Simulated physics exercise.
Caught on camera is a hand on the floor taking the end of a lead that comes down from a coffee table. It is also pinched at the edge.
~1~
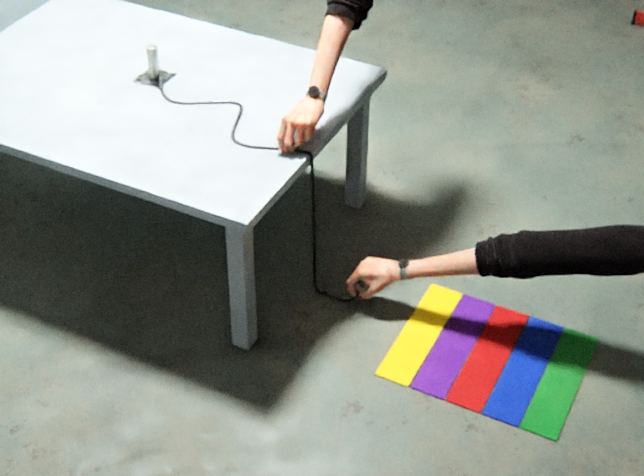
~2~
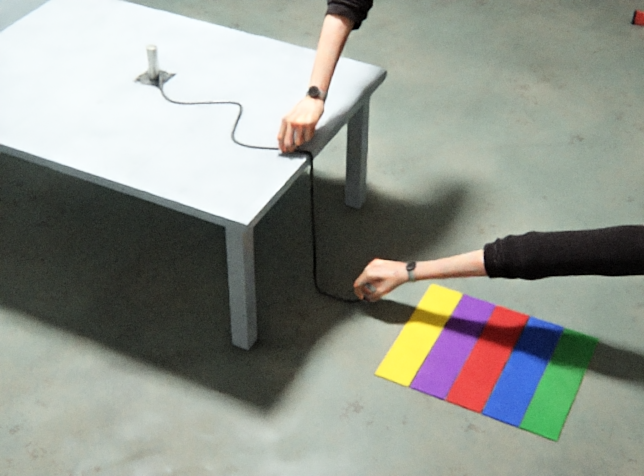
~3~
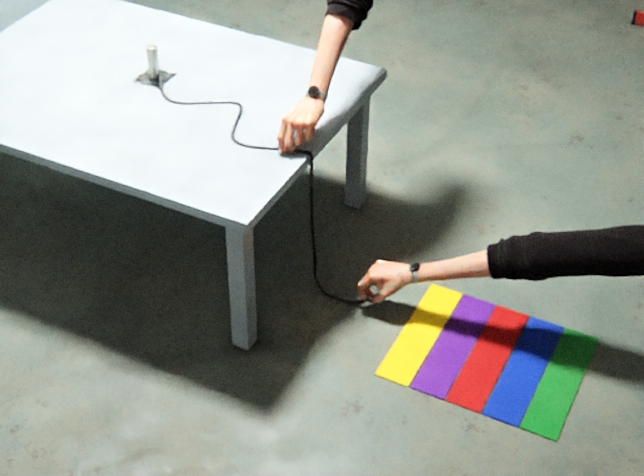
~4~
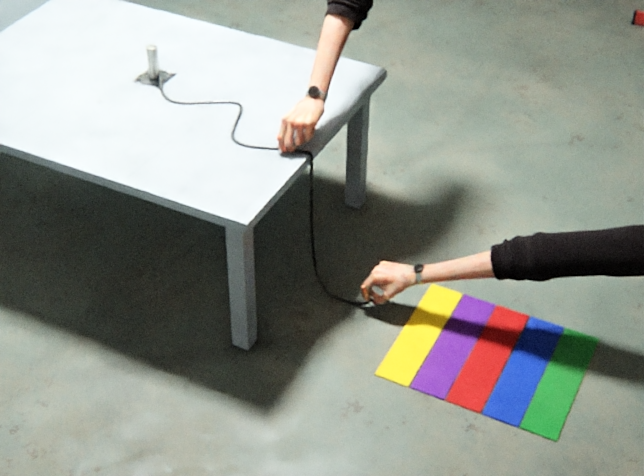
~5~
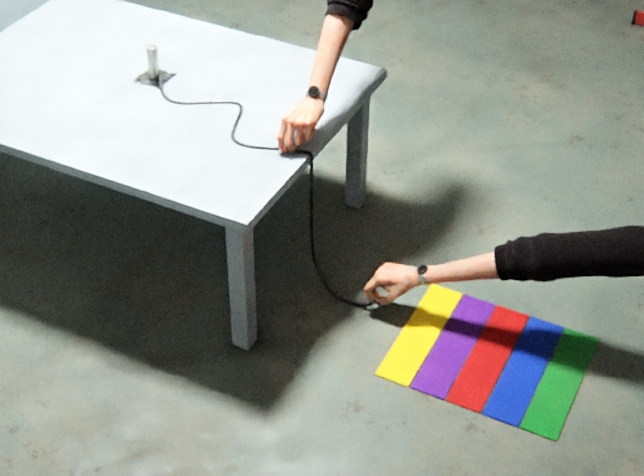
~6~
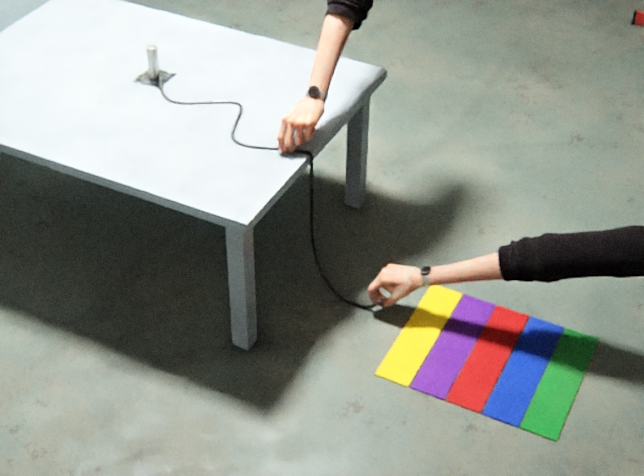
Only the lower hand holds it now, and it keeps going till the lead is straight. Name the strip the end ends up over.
Blue.
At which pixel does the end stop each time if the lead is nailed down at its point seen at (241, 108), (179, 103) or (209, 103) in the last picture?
Roughly (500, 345), (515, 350) and (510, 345).
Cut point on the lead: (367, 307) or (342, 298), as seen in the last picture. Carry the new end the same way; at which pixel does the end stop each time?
Result 1: (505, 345). Result 2: (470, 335).
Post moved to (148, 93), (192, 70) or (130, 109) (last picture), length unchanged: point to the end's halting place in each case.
In pixels, the answers are (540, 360), (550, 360) and (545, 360).
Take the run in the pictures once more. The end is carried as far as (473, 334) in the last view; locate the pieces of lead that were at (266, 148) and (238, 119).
First at (316, 164), next at (264, 130).
Soon after, end near (473, 334); over purple.
Then, end near (507, 346); over red.
At full stretch, end near (528, 353); over blue. The blue one.
